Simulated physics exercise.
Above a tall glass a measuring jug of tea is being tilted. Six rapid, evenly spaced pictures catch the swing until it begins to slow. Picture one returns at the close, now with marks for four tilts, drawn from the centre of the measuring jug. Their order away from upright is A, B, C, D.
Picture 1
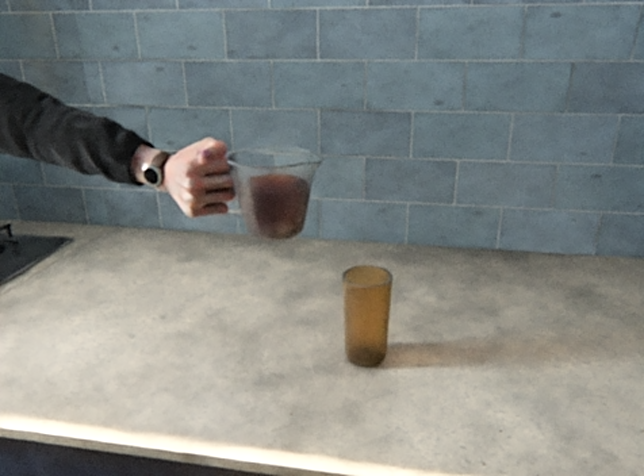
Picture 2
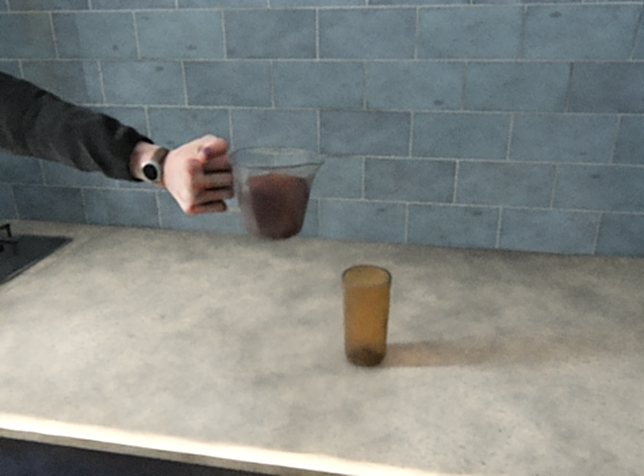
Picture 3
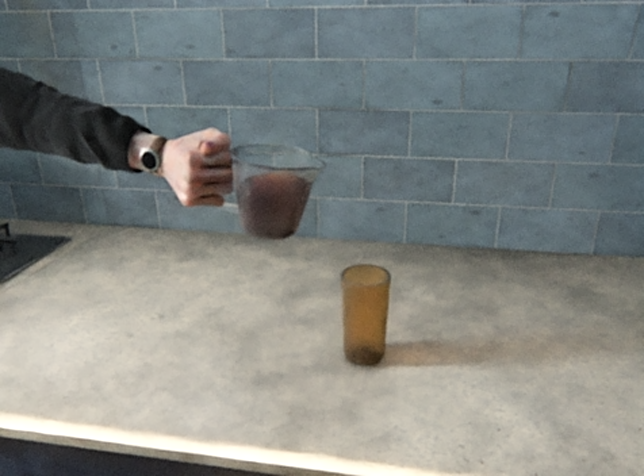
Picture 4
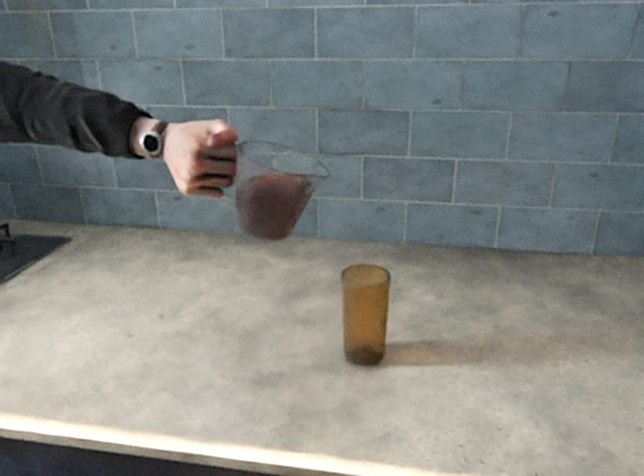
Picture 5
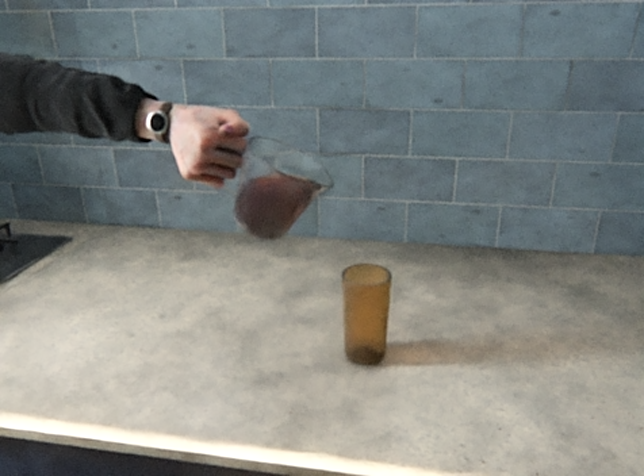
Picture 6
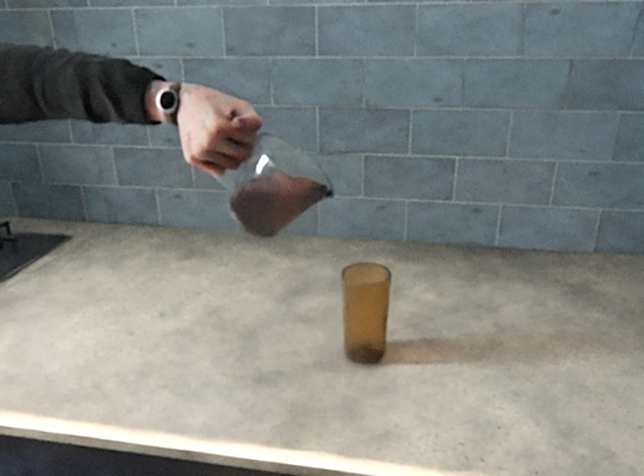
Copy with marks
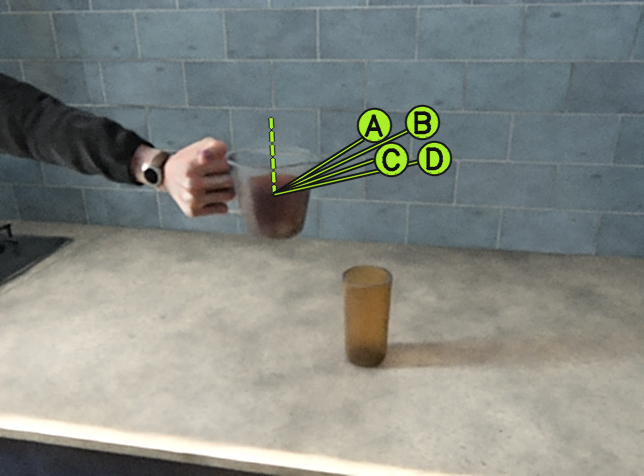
Above a tall amber glass on a counter, a hand gradually tilts a jug of dark liquid rightward.
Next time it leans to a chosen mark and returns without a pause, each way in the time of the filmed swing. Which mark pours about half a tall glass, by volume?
I would pick tilt A.
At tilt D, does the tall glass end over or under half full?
Over half.
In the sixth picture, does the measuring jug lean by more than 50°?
No, it does not.
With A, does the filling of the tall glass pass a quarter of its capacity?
Yes.
On the marked copy, A at (362, 139); B at (407, 130); C at (373, 160); D at (418, 162).
If A is chosen, the tall glass ends with about 47 % of what it can hold.
If B is chosen, the tall glass ends with about 64 % of what it can hold.
If C is chosen, the tall glass ends with about 80 % of what it can hold.
If D is chosen, the tall glass ends with about 92 % of what it can hold.
